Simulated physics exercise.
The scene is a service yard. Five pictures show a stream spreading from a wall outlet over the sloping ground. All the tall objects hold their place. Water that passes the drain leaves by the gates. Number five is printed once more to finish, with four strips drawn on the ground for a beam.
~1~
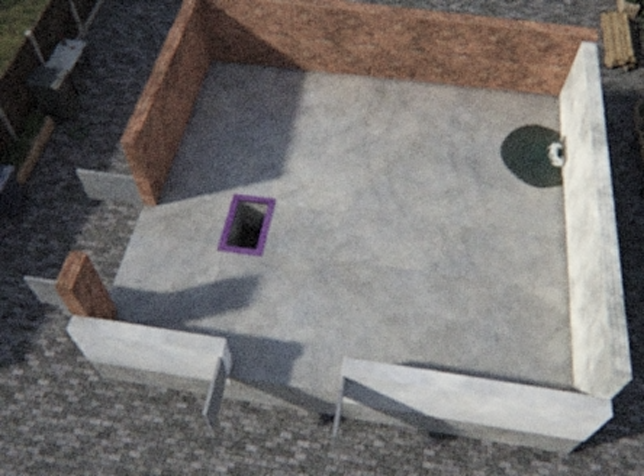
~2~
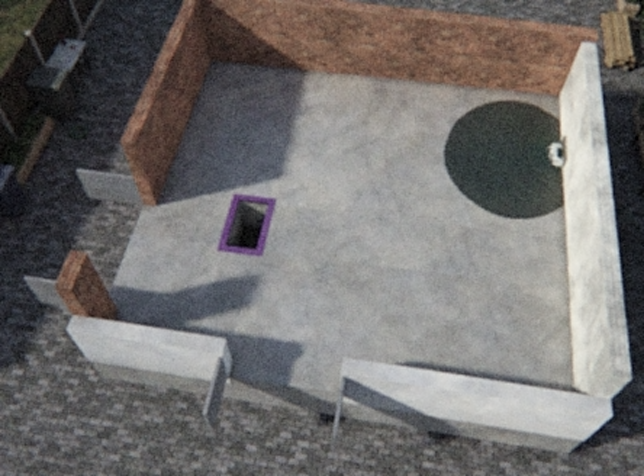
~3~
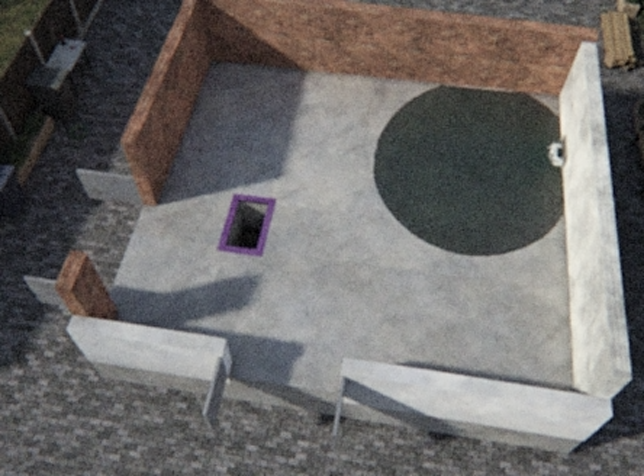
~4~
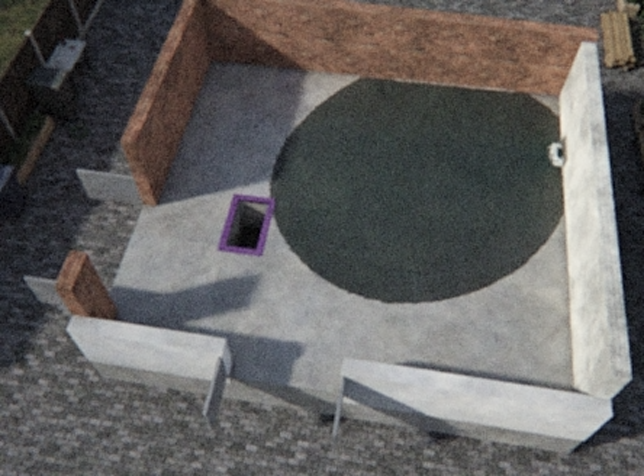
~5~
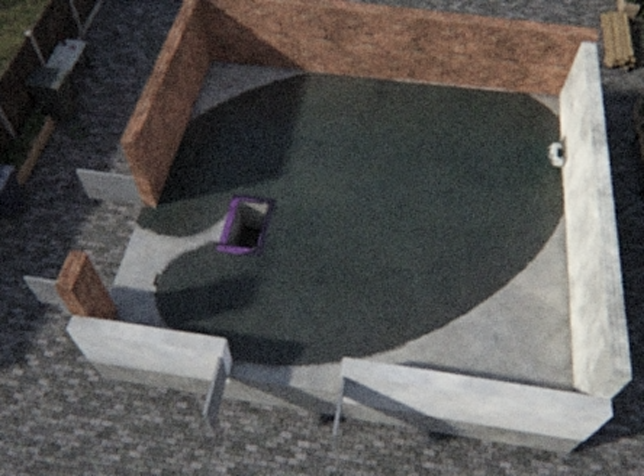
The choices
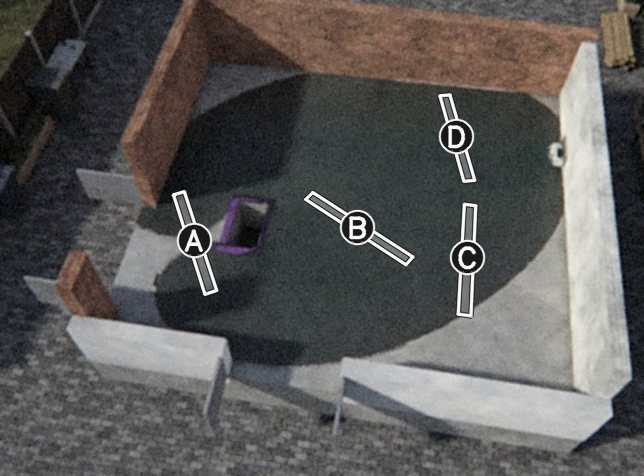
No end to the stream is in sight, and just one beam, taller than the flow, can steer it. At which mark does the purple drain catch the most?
I would pick place A.
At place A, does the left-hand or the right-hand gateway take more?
More leaves on the left.
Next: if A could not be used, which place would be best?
C.
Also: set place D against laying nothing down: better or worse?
Worse.
On the marked copy, A from (178, 193) to (210, 292); B from (309, 195) to (409, 260); C from (464, 315) to (470, 204); D from (444, 95) to (469, 180).
Choosing A, about 48 % of the stream runs into the purple drain, about 52 % out by the gates.
Choosing B, about 7 % of the stream runs into the purple drain, about 93 % out by the gates.
Choosing C, about 25 % of the stream runs into the purple drain, about 75 % out by the gates.
Choosing D, about 10 % of the stream runs into the purple drain, about 90 % out by the gates.
